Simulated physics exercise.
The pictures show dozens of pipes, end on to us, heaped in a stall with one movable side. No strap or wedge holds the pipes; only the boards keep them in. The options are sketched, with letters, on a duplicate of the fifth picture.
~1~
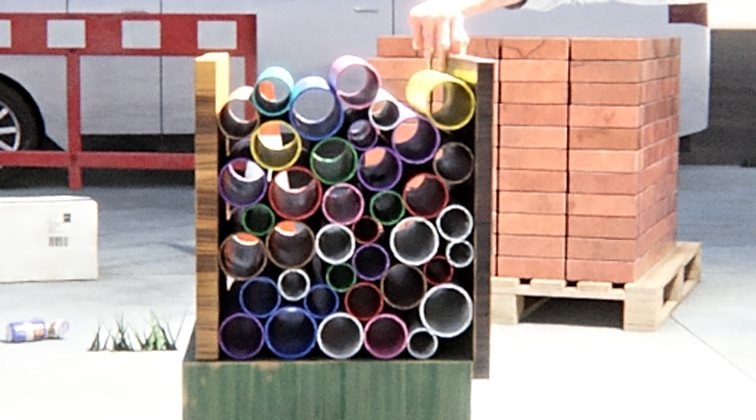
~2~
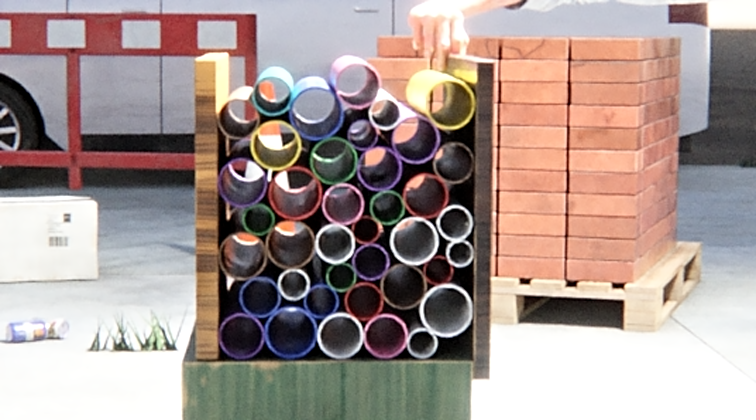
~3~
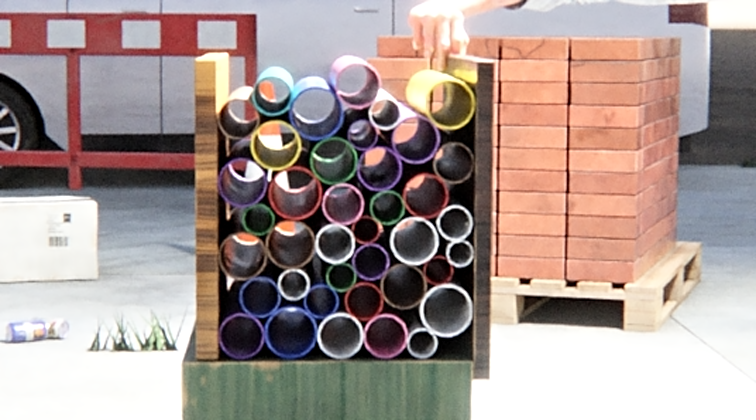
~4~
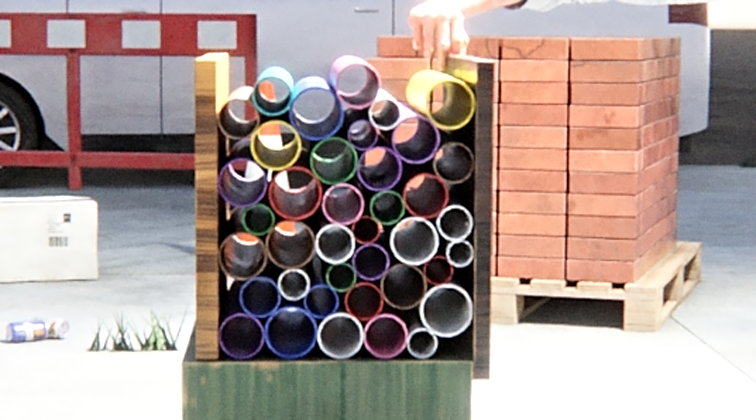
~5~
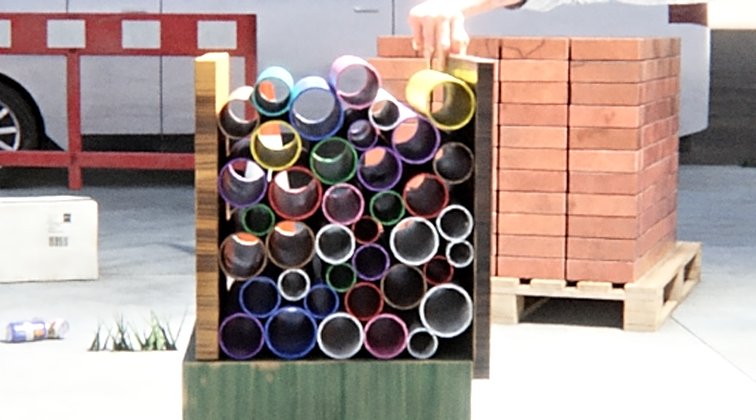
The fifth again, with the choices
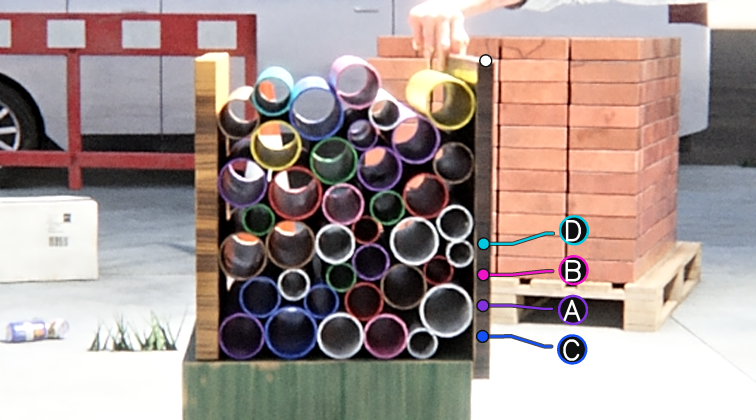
A hand rests at the top right of a stack of colourful pipes, beside a yellow one, and neither it nor the pipes visibly move. Seen end-on from a fixed, level view outdoors, blue, purple, green, red, brown and white pipes sit between upright boards on a green base. Red bricks on a pallet stand right, a red-and-white barrier and pale vehicle behind, and a white box left, all still.
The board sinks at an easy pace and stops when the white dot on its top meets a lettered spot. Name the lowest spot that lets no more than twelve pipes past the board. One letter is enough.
Lower it to B and no more.
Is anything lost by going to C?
Yes.
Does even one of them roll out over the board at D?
At D: Yes.
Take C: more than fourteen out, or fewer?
At C, more than fourteen.
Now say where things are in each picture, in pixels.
In the first frame, a red pipe (366, 230); a red pipe (296, 193); a blue pipe (316, 113).
In the second frame, a blue pipe (316, 113); a yellow pipe (450, 104).
In the third frame, side board (465, 203); a purple pipe (241, 336).
In the fourth frame, a white pipe (446, 310); a green pipe (341, 277).
In the fifth frame, a purple pipe (370, 262); a red pipe (366, 230); a red pipe (296, 193).
On the marked copy, A at (483, 305); B at (484, 275); C at (483, 336); D at (484, 244); the white dot at (486, 61).
Taking B. A third of the way, top of the board (475, 151).
Two thirds of the way, top of the board (474, 250).
When it is over, top of the board (473, 274), three out over the board.
As for the rest, A more than twelve out over the board; C more than twelve out over the board; D two out over the board.
